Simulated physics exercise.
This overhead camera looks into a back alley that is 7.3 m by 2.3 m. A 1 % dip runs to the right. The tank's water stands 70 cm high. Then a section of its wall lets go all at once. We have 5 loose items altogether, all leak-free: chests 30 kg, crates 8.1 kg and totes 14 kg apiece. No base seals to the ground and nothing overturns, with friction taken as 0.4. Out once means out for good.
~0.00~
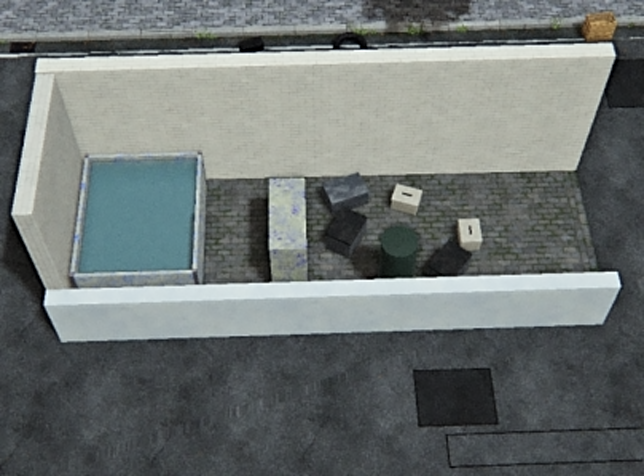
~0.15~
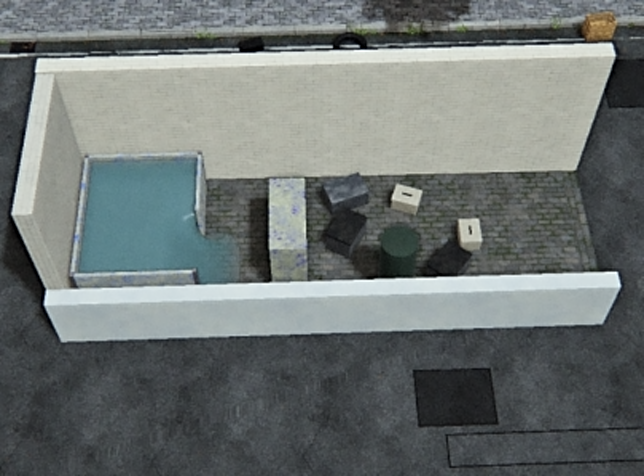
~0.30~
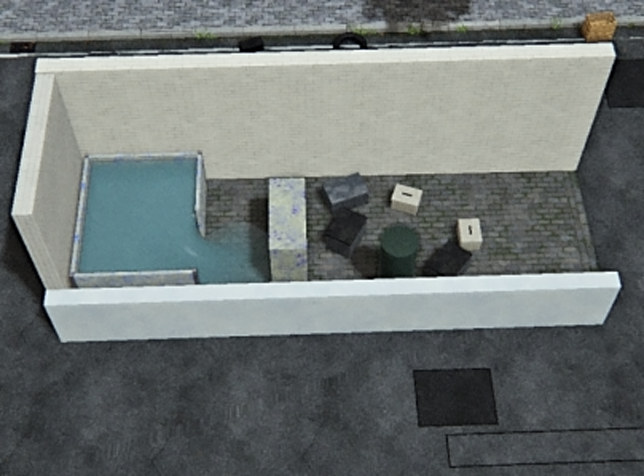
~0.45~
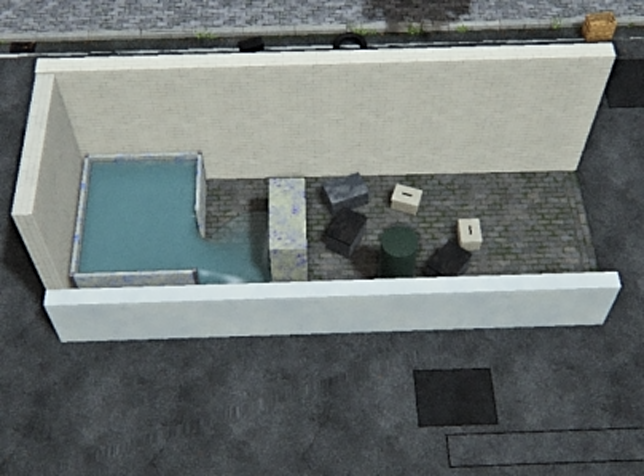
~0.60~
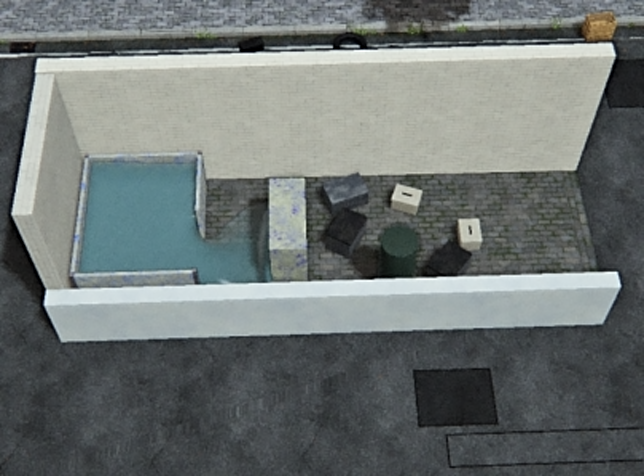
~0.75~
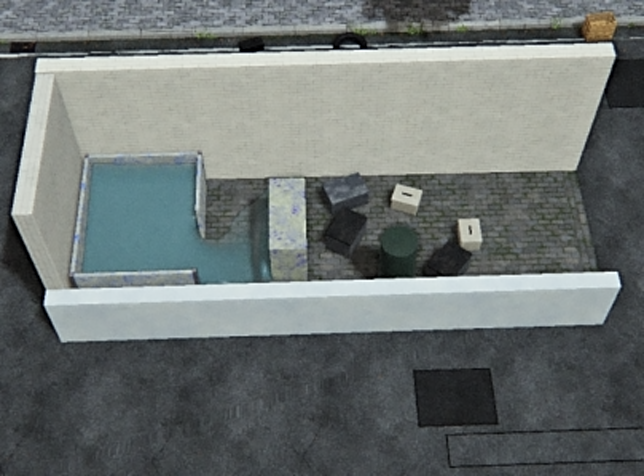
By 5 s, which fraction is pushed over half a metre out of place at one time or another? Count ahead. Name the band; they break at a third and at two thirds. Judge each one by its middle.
That comes to from one to two thirds.
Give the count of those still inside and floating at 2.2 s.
Count at that moment: 0.
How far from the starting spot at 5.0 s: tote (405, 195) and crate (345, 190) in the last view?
Result, in order - first: Washed out; second: 250 cm.
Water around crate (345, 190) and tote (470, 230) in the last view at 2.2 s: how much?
About 4 and 2 cm.
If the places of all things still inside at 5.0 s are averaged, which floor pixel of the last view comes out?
Roughly at (447, 251).
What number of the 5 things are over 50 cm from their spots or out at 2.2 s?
Answer: 0.
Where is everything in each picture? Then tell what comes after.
The first frame shows a chest at (347, 225) rests on the ground; a crate at (345, 188), on the bottom; 3.1 m2 under water; 0 of 5 have shifted.
The second frame shows a chest at (347, 225), on the bottom; a crate at (345, 188) rests on the ground; water covers 3.7 m2; 0 of 5 have shifted.
The third frame shows a chest at (347, 225), on the bottom; a crate at (345, 188), on the bottom; 4.5 m2 under water; 0 of 5 have shifted.
The fourth frame shows a chest at (347, 225) rests on the ground; a crate at (345, 188), on the bottom; 4.8 m2 under water; 0 of 5 have shifted.
The fifth frame shows a chest at (347, 225), on the bottom; a crate at (345, 188) rests on the ground; 5.0 m2 under water; 0 of 5 have shifted.
The sixth frame shows a chest at (347, 225) rests on the ground; a crate at (345, 188) rests on the ground; 5.3 m2 under water; 0 of 5 have shifted.
After 1.1 s 0 of 5 are over 50 cm from their spots; 0 afloat.
After 2.2 s 0 of 5 are over 50 cm from their spots; 0 afloat.
After 3.5 s 2 of 5 are over 50 cm from their spots; 1 afloat.
After 5.0 s 3 of 5 are over 50 cm from their spots, and 3 have been at some point; 1 afloat.
